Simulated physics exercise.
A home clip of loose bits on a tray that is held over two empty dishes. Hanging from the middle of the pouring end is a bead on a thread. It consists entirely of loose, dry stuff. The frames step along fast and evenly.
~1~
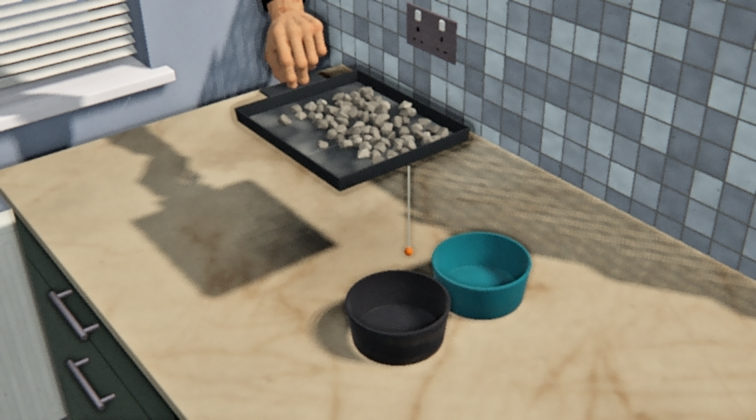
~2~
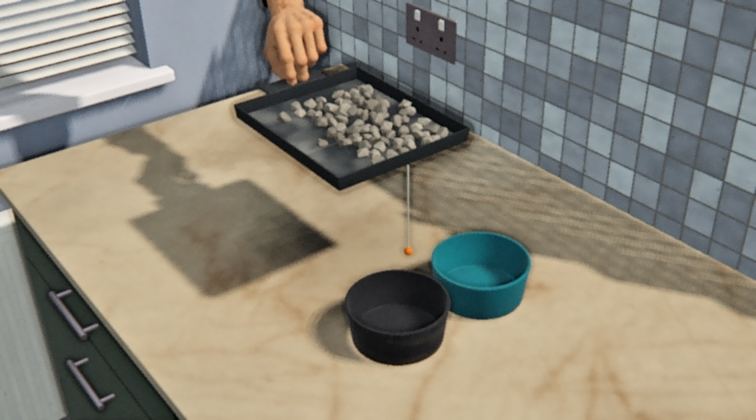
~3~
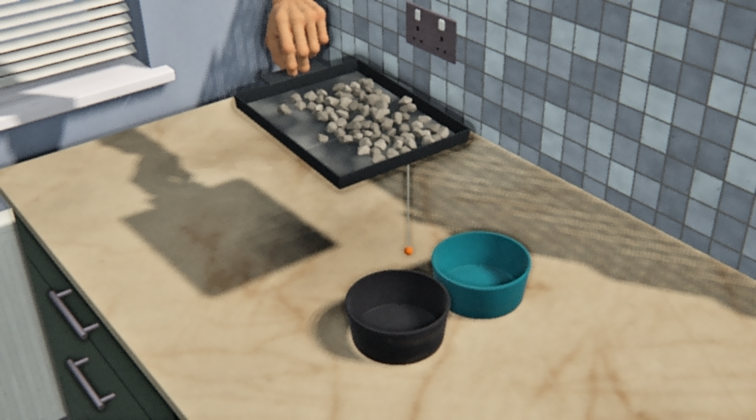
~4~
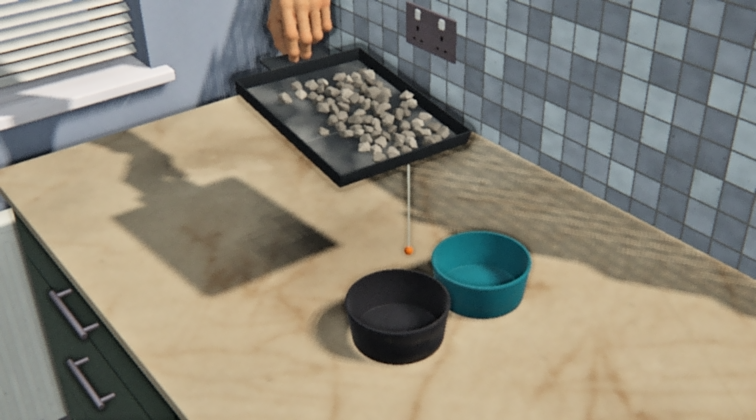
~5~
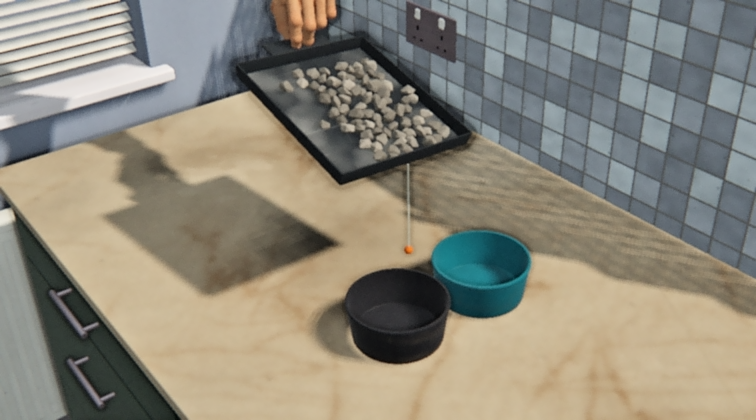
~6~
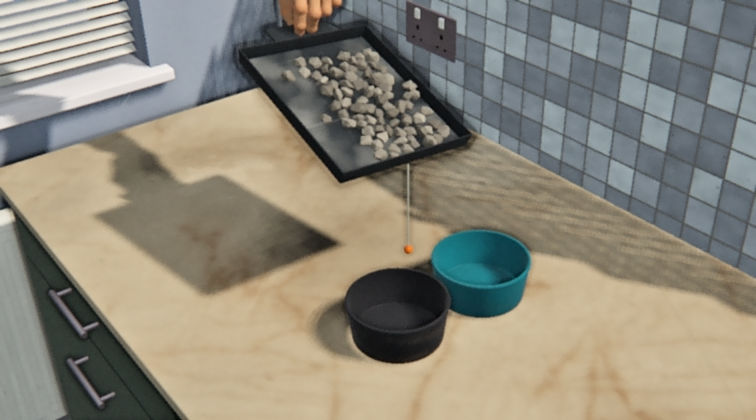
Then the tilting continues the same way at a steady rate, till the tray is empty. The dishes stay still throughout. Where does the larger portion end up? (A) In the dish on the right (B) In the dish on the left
In the dish on the right.
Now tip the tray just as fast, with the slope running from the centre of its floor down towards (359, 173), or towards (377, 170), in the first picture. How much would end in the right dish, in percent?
About 0 % and 10 %.
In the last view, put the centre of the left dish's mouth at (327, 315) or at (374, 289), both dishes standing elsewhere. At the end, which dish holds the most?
Place 1 - the dish at right; place 2 - the dish at right.
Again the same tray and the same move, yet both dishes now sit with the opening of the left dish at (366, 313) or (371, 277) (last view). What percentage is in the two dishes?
Result, in turn: 80 %, 60 %.
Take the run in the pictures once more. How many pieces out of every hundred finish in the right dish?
It comes to around 90 percent.
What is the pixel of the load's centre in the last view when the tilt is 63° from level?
The load is centred about (427, 123).
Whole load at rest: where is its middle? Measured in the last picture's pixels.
Centre at rest: Close to (478, 285).
Just after the last frame, tray tipped steeply; every one on the tray.
A moment on, tray tipped past a quarter turn; roughly a quarter on the tray; roughly half in the right dish; just a few outside both; roughly a quarter in the air.
Further on, tray tipped past a quarter turn; about a tenth in the left dish; the larger part in the right dish; about a tenth outside both.
When it is over, tray tipped past a quarter turn; about a tenth in the left dish; the larger part in the right dish; about a tenth outside both.
